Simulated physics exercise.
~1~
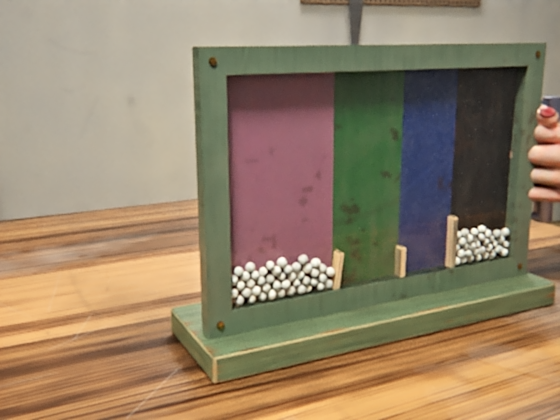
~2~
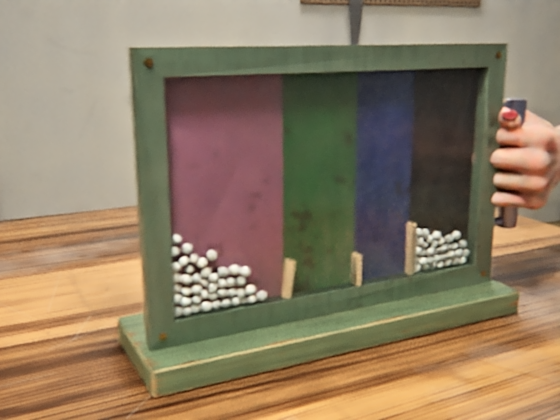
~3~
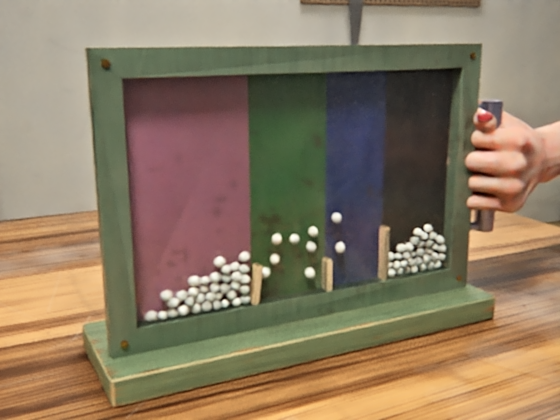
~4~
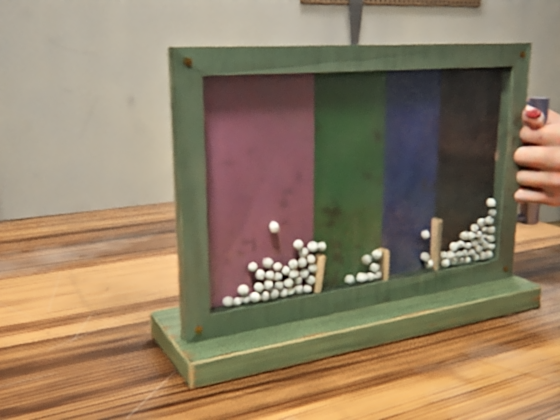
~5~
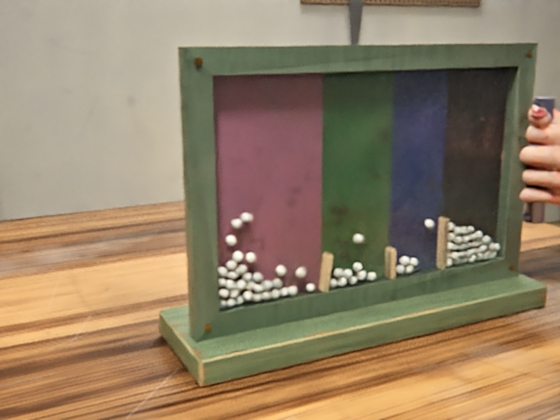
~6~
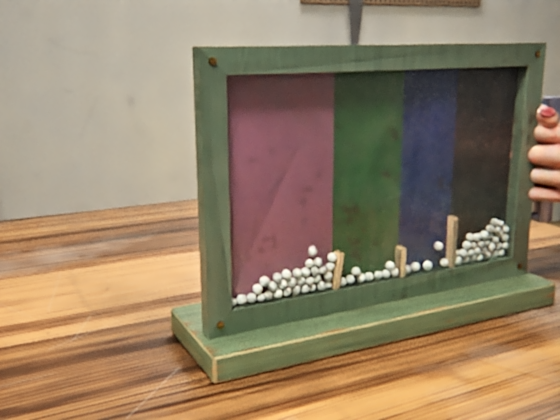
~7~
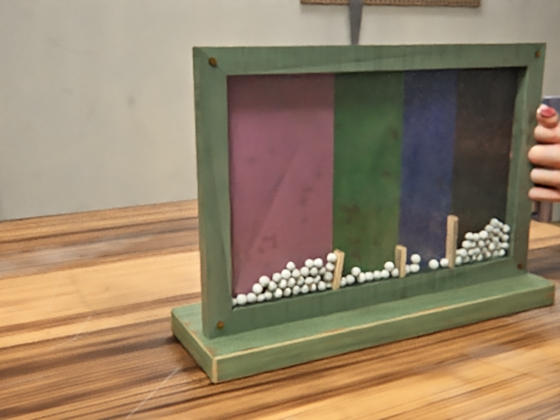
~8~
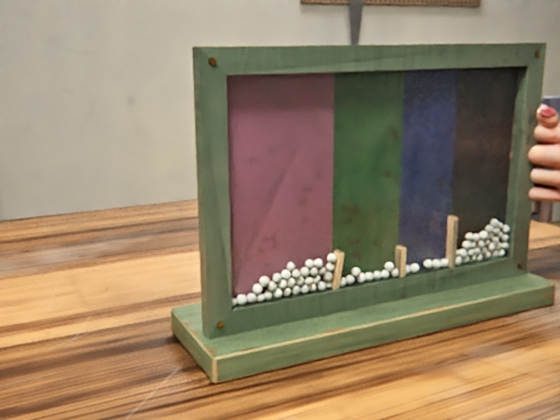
A shallow green-framed box, holding small white beads in front of pink, green, blue and black strips, stands on a striped wooden table before a grey wall, seen from a fixed view slightly to one side. A hand at its right edge drives it left, and the beads in the pink strip heap toward the left side. As it reaches its leftmost place, some beads hop over the low wooden dividers into the middle strips. The hand brings it back right, beads still bouncing. It stops where it began, most beads lying under pink and black, with a few between.
